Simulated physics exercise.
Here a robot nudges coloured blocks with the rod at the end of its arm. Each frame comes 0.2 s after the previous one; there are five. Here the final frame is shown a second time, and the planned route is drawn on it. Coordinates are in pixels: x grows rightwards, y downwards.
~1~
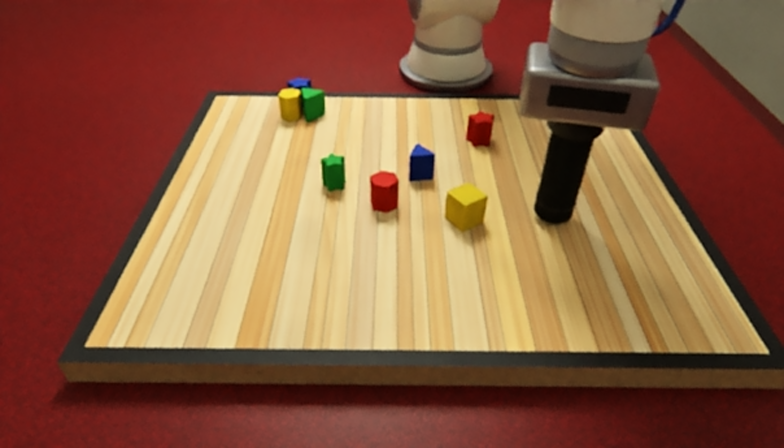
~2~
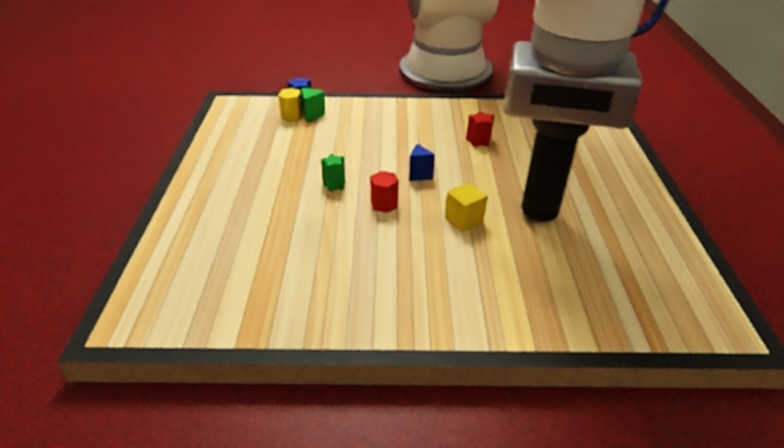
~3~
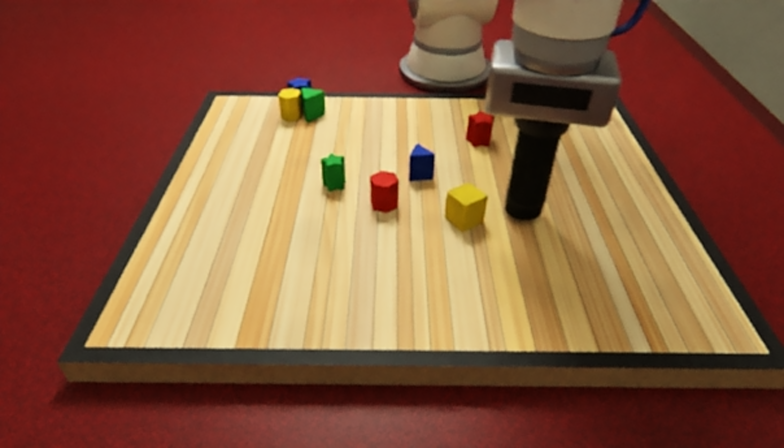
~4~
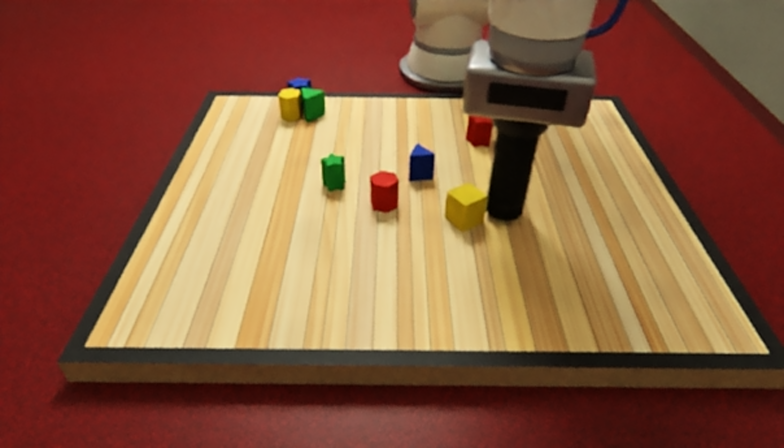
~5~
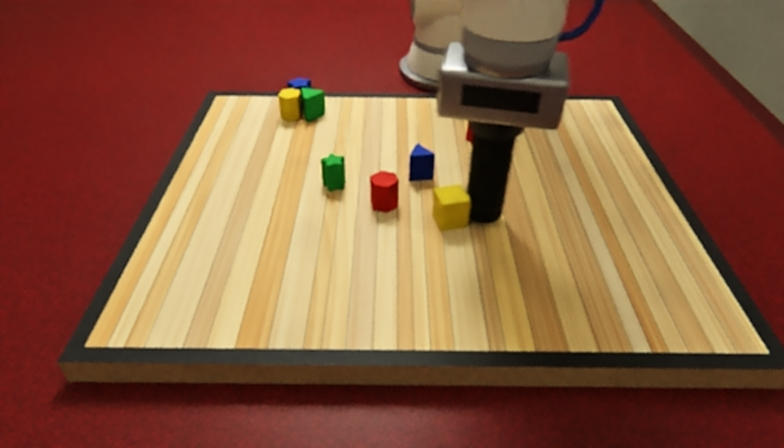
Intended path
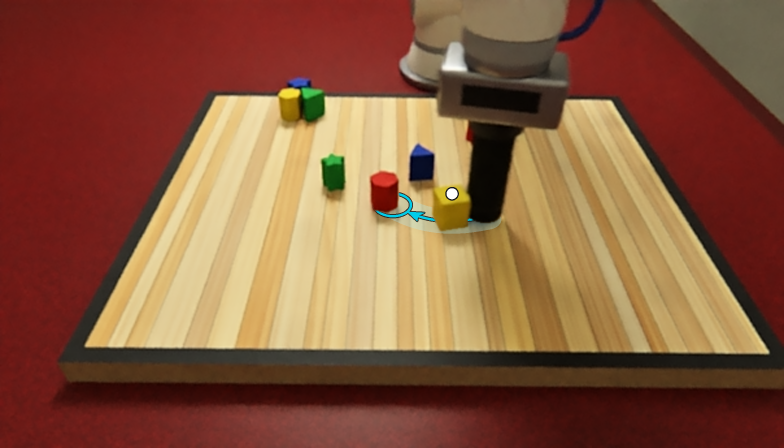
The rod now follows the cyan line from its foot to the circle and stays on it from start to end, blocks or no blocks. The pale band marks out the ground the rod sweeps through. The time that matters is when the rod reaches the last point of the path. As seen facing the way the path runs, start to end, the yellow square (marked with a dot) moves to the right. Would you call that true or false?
The statement is incorrect.
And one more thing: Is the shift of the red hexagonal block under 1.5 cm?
It seems not.
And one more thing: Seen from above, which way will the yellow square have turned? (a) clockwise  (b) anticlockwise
Letter b.
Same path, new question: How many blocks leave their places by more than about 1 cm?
Answer: 2.
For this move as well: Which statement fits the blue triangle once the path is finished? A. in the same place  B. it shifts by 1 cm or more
That would be A.
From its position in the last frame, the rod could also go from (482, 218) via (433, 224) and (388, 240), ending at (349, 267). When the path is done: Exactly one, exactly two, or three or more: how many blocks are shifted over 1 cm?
1.
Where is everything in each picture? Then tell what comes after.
The first picture shows rod's lower end (553, 212); red hexagonal block (384, 178); blue triangle (421, 151); yellow square (467, 193).
The second picture shows rod (540, 211); blocks still.
The third picture shows rod (523, 209); blocks still.
The fourth picture shows rod (504, 210); blocks still.
The fifth picture shows rod (483, 212); red hexagonal block (384, 178); blue triangle (421, 151); yellow square (452, 194).
Drawn move, from (482, 218) through (451, 221) and (419, 216) to (393, 205); the dot is on the yellow square.
What follows on the original path. One third of the way, rod (451, 216); yellow square (418, 195), turned 15° clockwise.
Two thirds of the way, rod (419, 211); yellow square (387, 195).
At the end, rod (393, 199); red hexagonal block (363, 170); blue triangle still; yellow square (374, 196), turned 30° anticlockwise.
